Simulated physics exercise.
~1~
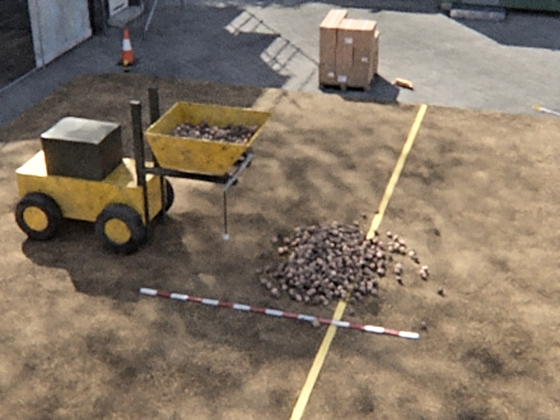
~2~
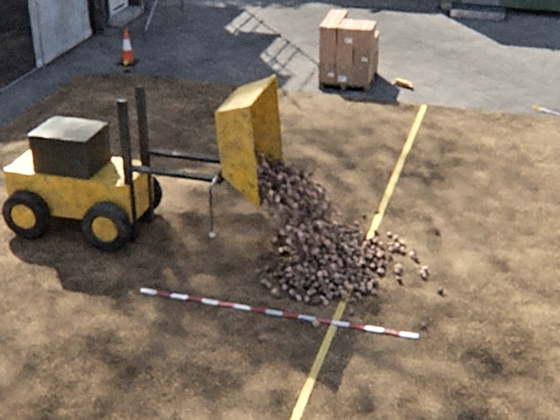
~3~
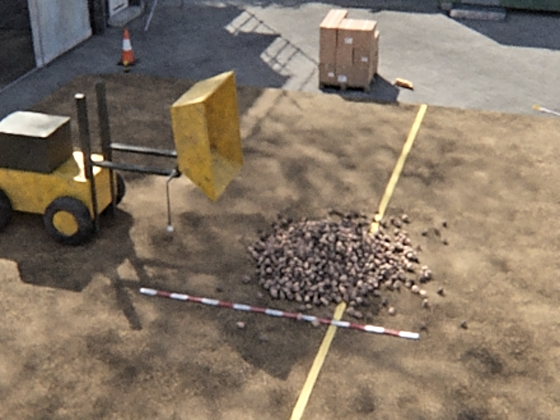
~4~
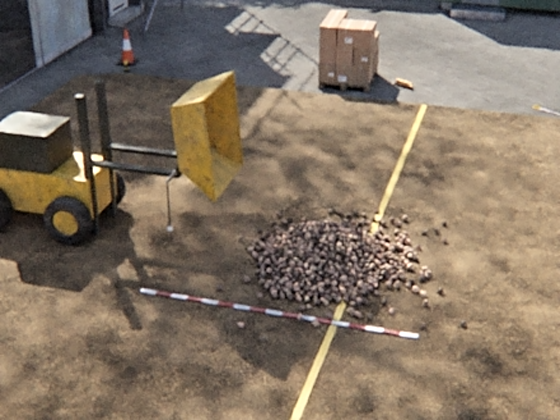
Yellow dumper tipping its skip of stones onto an earlier heap across a yellow line, backing left, then standing with skip empty.
